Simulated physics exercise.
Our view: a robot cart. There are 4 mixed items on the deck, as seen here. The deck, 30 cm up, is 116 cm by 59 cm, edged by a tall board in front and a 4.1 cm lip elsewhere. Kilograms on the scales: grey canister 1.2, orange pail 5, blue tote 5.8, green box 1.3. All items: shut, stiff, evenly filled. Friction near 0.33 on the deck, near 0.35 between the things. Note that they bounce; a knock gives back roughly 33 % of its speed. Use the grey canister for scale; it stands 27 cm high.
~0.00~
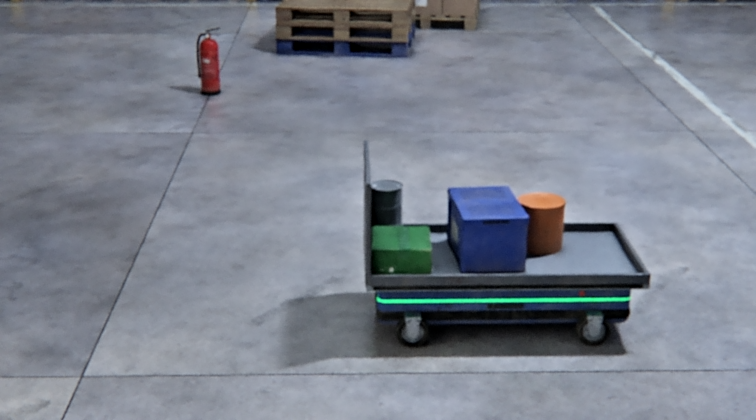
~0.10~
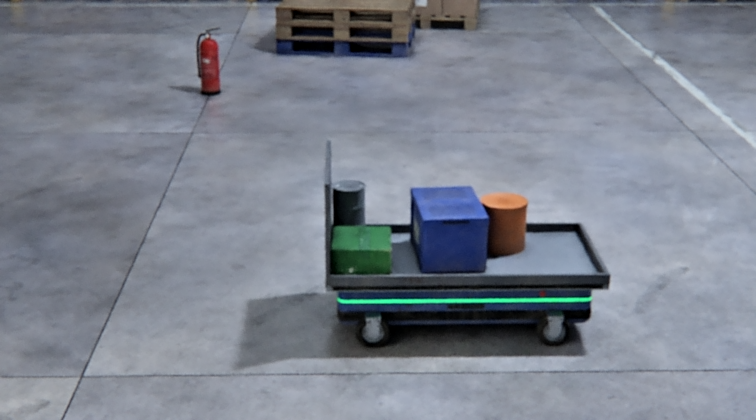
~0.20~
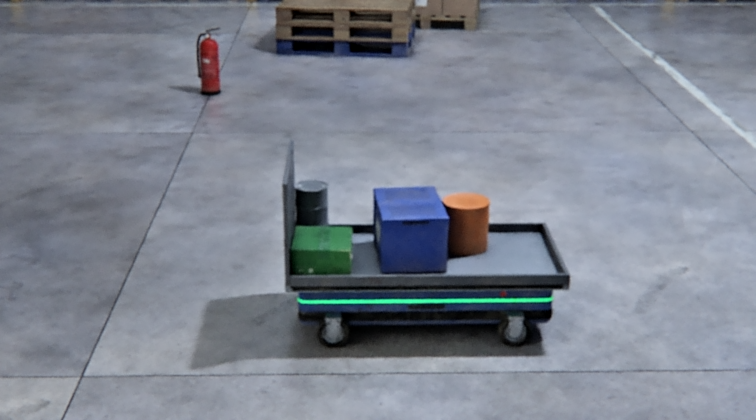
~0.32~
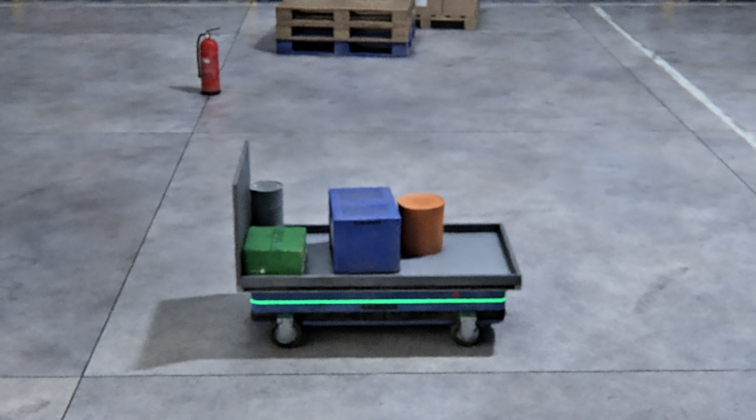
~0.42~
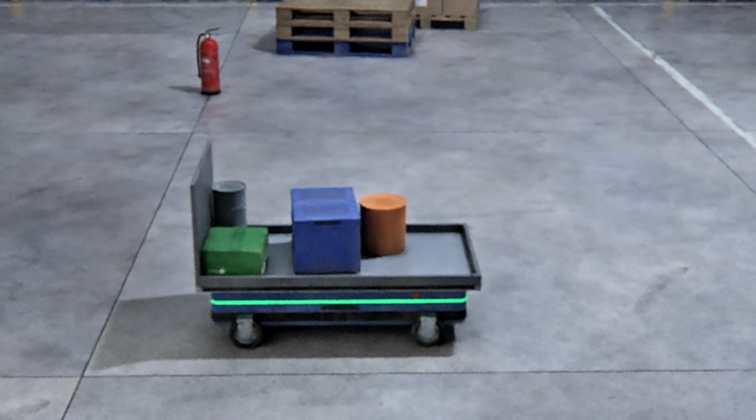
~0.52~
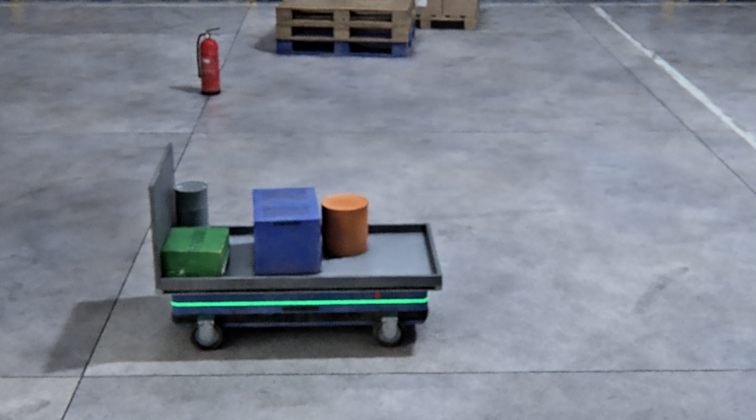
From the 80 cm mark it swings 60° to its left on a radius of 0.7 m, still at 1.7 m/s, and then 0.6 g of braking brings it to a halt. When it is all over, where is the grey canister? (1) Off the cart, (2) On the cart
1.
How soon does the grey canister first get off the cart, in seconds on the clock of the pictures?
Somewhere about 0.7 s.
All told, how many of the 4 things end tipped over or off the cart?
I count 1.
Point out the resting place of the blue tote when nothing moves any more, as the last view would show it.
(60, 354), roughly.
After 0.72 s, cart 122 cm along, turned 23°; grey canister now off the cart; green box 4° off upright; blue tote moved 8 cm.
After 0.92 s, cart 156 cm along, turned 50°; green box moved 18 cm; orange pail moved 8 cm; blue tote moved 8 cm.
After 1.12 s, cart 190 cm along, turned 60°; green box moved 10 cm; orange pail moved 8 cm; blue tote moved 6 cm.
After 1.32 s, cart 207 cm along, turned 60°; blue tote moved 11 cm; orange pail moved 11 cm; green box moved 7 cm.
In the end (1.8 s), off the cart, grey canister; not toppled but over 10 cm from the start, orange pail and blue tote; the last one under 10 cm from the start.
